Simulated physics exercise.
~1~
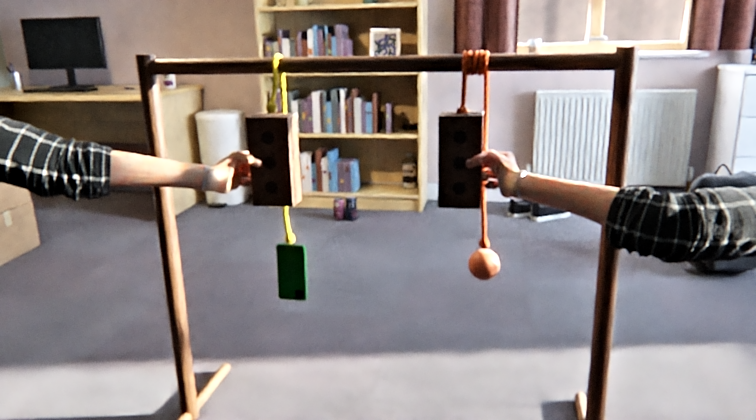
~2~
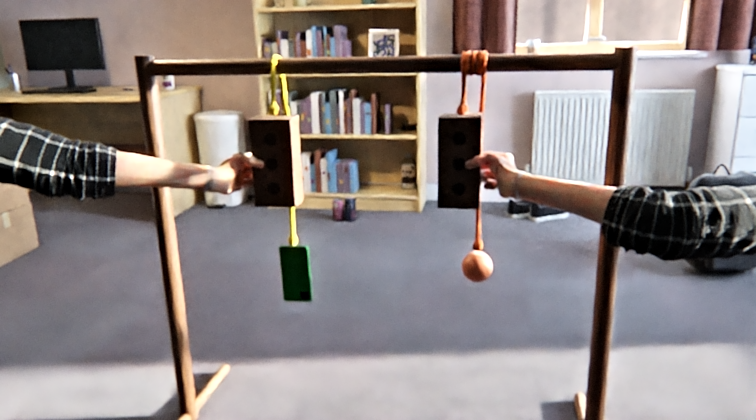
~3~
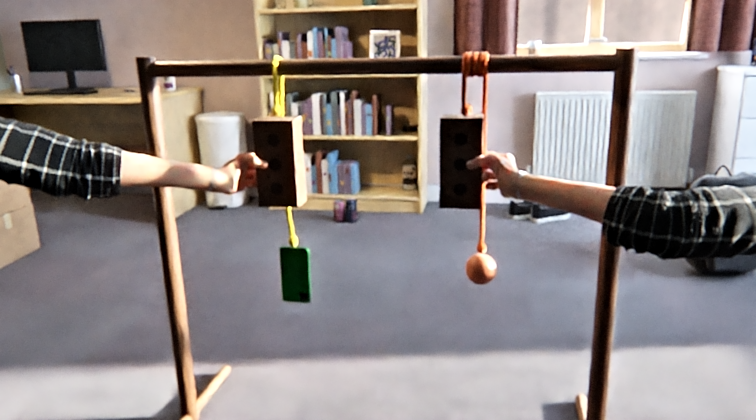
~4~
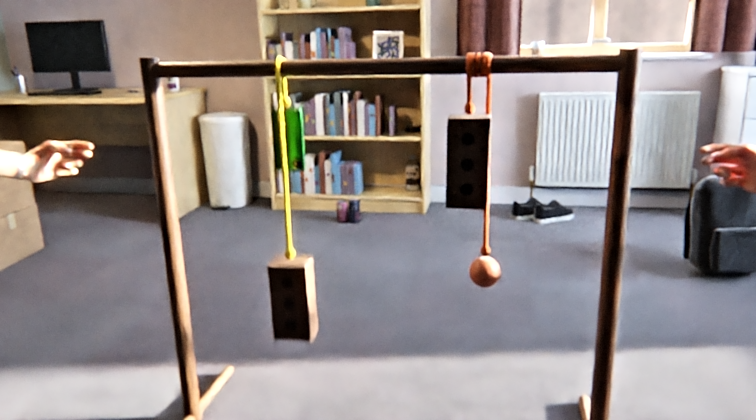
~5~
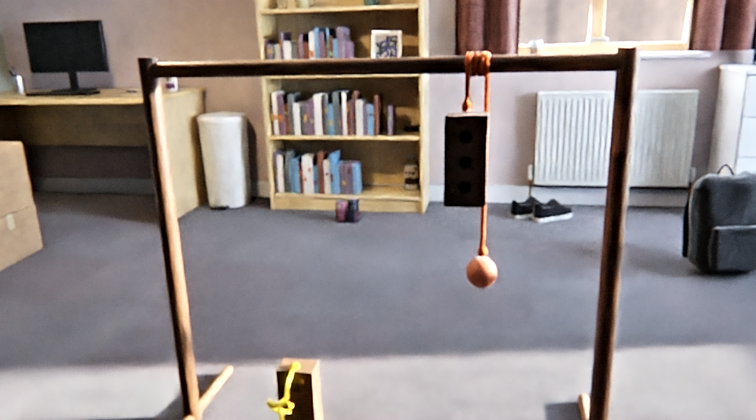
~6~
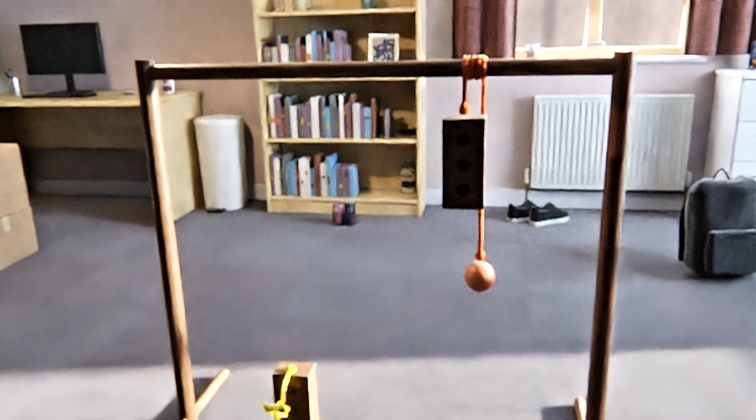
In a carpeted room with a bookcase, a desk and a radiator behind, a slightly swaying camera faces a wooden rail on two posts. On the left, a yellow rope passes over the rail between a brown brick and a green phone-like block; on the right, an orange rope wrapped around the rail holds a dark brick and an orange ball. Hands from either side steady the bricks, then let go and draw back. The left brick drops while the green block shoots up toward the rail. The left brick ends on the floor with the yellow rope, while the right brick and ball still hang.
